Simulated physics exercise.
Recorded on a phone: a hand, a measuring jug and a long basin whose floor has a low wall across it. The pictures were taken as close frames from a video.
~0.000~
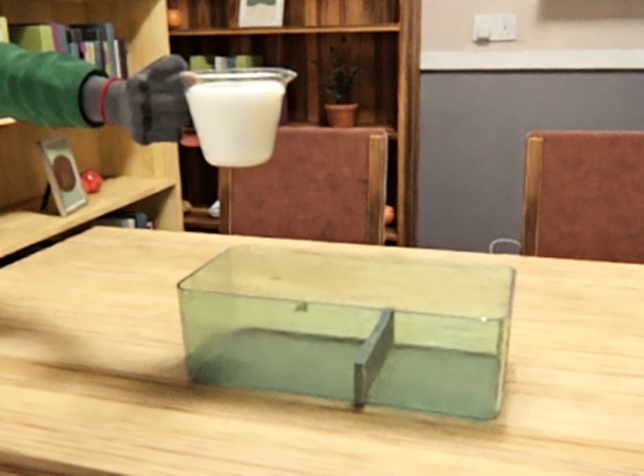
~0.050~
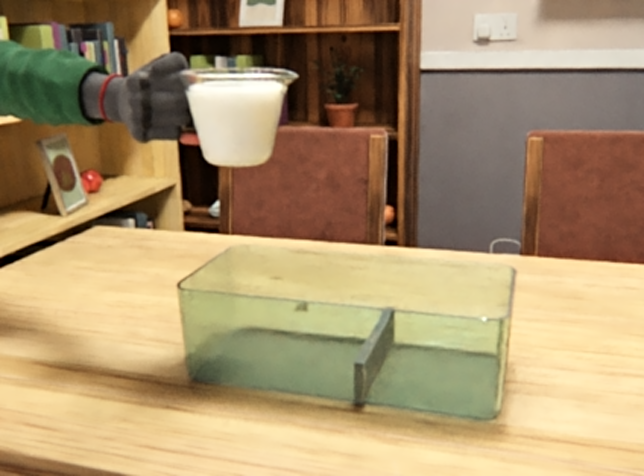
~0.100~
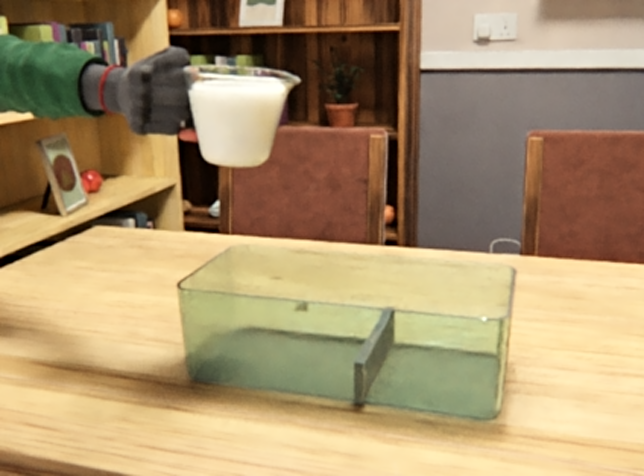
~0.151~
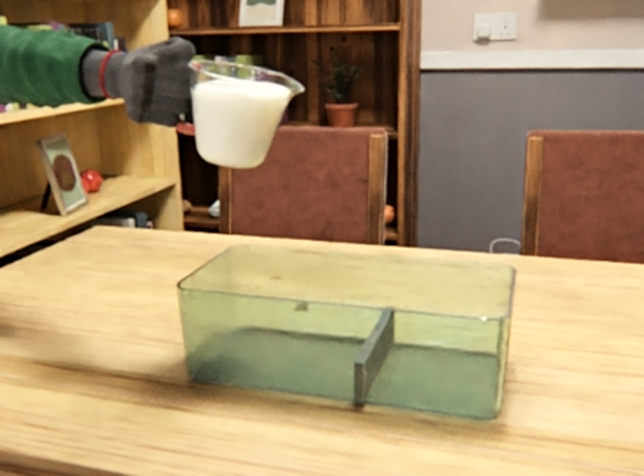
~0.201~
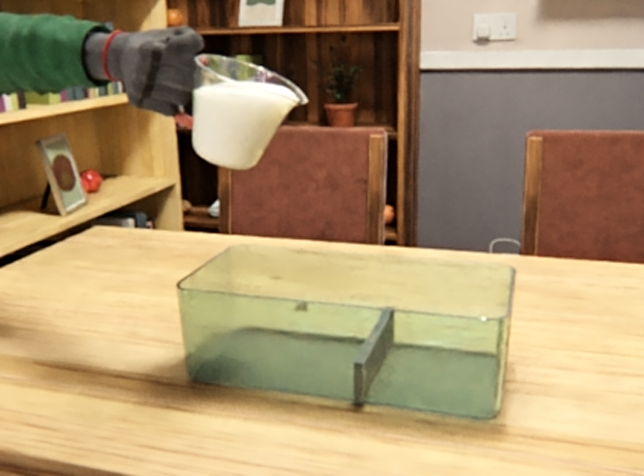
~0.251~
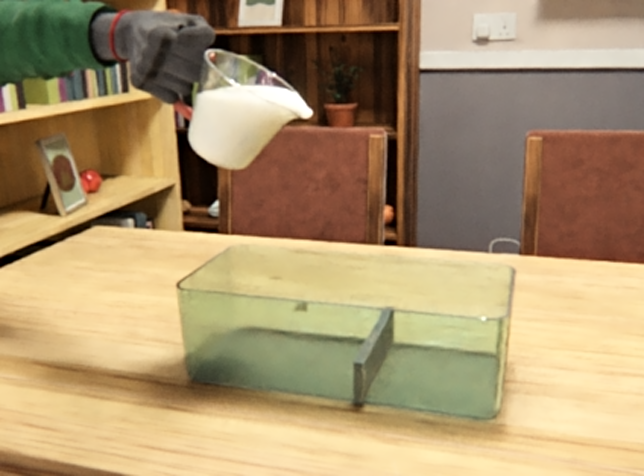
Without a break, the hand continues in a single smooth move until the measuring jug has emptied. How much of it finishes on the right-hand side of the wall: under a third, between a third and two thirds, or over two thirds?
The right side is left with too little to make a third.
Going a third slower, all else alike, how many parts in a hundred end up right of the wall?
I'd estimate about 15 percent ends up there.
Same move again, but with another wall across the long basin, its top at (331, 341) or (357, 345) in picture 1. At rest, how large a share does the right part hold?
In order, 85 and 45 in a hundred.
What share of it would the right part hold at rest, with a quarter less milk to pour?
It should come out close to 5 per cent.
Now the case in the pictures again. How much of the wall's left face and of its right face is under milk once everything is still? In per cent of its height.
Roughly 30 percent left, 10 percent right.
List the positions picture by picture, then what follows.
The first picture shows tilt 0°; pouring edge (296, 74); surface from (196, 86) to (282, 86); the long basin's rim runs from (206, 266) to (512, 293); the wall's top is at (376, 333).
The second picture shows tilt 1°; pouring edge (297, 75); surface from (196, 86) to (283, 87).
The third picture shows tilt 6°; pouring edge (300, 80); surface from (199, 84) to (285, 89).
The fourth picture shows tilt 12°; pouring edge (303, 89); surface from (202, 84) to (290, 91).
The fifth picture shows tilt 21°; pouring edge (307, 101); surface from (205, 87) to (299, 95).
The sixth picture shows tilt 32°; pouring edge (308, 116); surface from (206, 93) to (306, 106); 2 per cent is over the edge.
A moment on, the measuring jug is tipped on its side and 39 per cent is still to pour, 18 is left of the wall and 5 right of it.
Next, the measuring jug is tipped right over and 4 per cent is still to pour, 75 is left of the wall and 8 right of it.
Then the measuring jug is tipped right over and 0 per cent is still to pour, 83 is left of the wall and 11 right of it.
Later the measuring jug is tipped right over and 0 per cent is still to pour, 83 is left of the wall and 12 right of it.
Finally, 83 per cent lies left of the wall, 12 right of it and 5 outside.
